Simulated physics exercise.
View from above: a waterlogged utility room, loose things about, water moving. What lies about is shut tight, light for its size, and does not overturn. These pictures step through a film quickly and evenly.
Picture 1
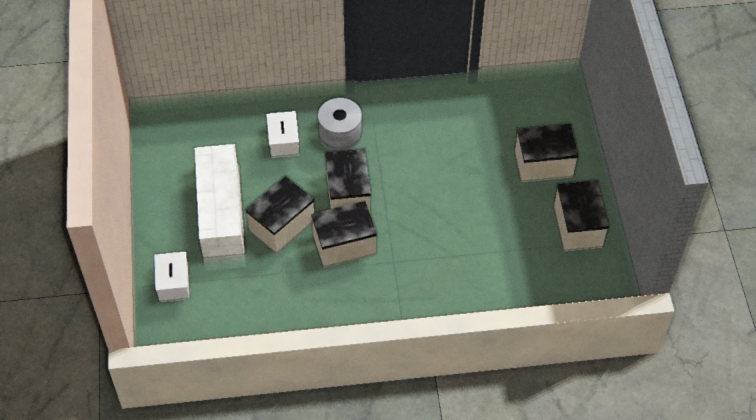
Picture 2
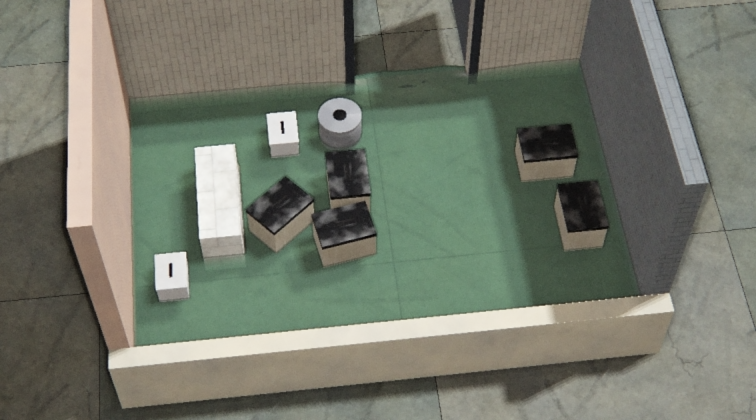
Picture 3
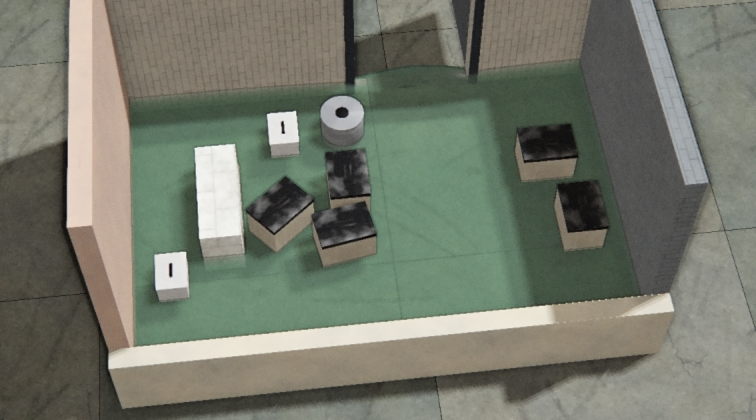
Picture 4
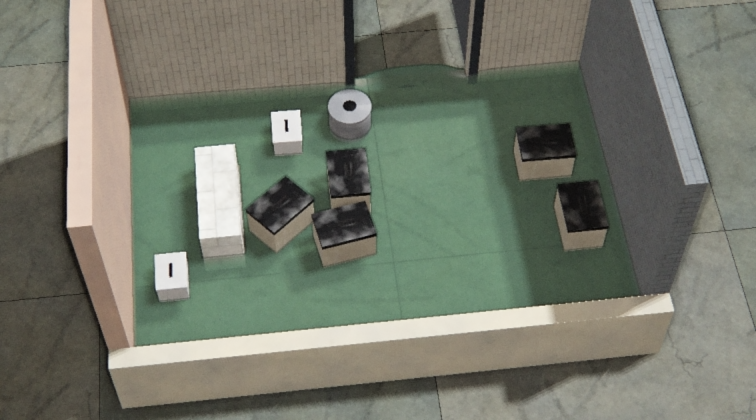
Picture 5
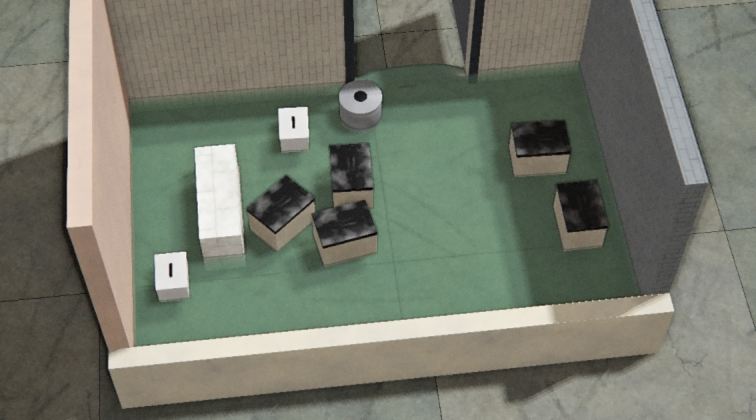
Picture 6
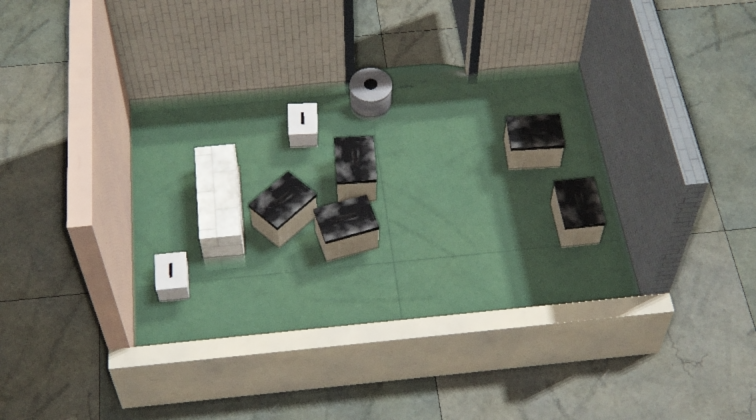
At the start, a dark panel closes the back wall of a flooded room where boxes and a grey round tub sit still; then the gap stands open. The tub drifts back and right, nearer the gap, followed by a small white box, and the dark-topped boxes shift slightly.
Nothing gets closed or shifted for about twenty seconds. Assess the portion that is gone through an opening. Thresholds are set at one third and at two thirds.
I would say two thirds or above.
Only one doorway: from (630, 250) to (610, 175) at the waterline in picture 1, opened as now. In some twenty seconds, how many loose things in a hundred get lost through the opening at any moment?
That comes to 50 per cent of the things.
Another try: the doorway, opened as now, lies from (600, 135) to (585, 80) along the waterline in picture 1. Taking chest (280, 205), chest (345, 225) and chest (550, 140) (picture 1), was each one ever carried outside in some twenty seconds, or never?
Per object, as asked: Not flushed / not flushed / flushed.
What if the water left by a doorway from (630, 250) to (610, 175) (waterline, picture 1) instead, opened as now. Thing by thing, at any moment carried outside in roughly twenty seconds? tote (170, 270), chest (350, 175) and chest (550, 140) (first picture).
The first never exits, the second exits, the third exits.
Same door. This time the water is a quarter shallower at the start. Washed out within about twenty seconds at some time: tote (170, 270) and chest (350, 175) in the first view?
First object: Never leaves; second object: Carried off.
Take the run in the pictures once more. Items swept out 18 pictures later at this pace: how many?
Total: 4.
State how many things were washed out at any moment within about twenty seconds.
My tally gives 7.
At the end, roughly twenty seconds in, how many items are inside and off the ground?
My count is 1.
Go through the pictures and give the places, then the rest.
The first picture shows a tub at (340, 115), afloat; a tote at (283, 128), afloat; 0 of 8 have shifted.
The second picture shows a tub at (340, 115), afloat; a tote at (283, 128) floats; 0 of 8 have shifted.
The third picture shows a tub at (342, 113), afloat, close to its start; a tote at (283, 128), afloat; 1 of 8 have shifted.
The fourth picture shows a tub at (350, 106), afloat, close to its start; a tote at (286, 126), afloat, close to its start; 2 of 8 have shifted.
The fifth picture shows a tub at (361, 97), afloat, a stride from its start; a tote at (294, 123) floats, close to its start; 4 of 8 have shifted.
The sixth picture shows a tub at (371, 85), afloat, a stride from its start; a tote at (303, 119), afloat, close to its start; 7 of 8 have shifted.
A moment on, 1 of 8 are out; 7 afloat.
Next, 4 of 8 are out; 4 afloat.
Later, 6 of 8 are out; 2 afloat.
In the end, 7 of 8 are out; 1 afloat.
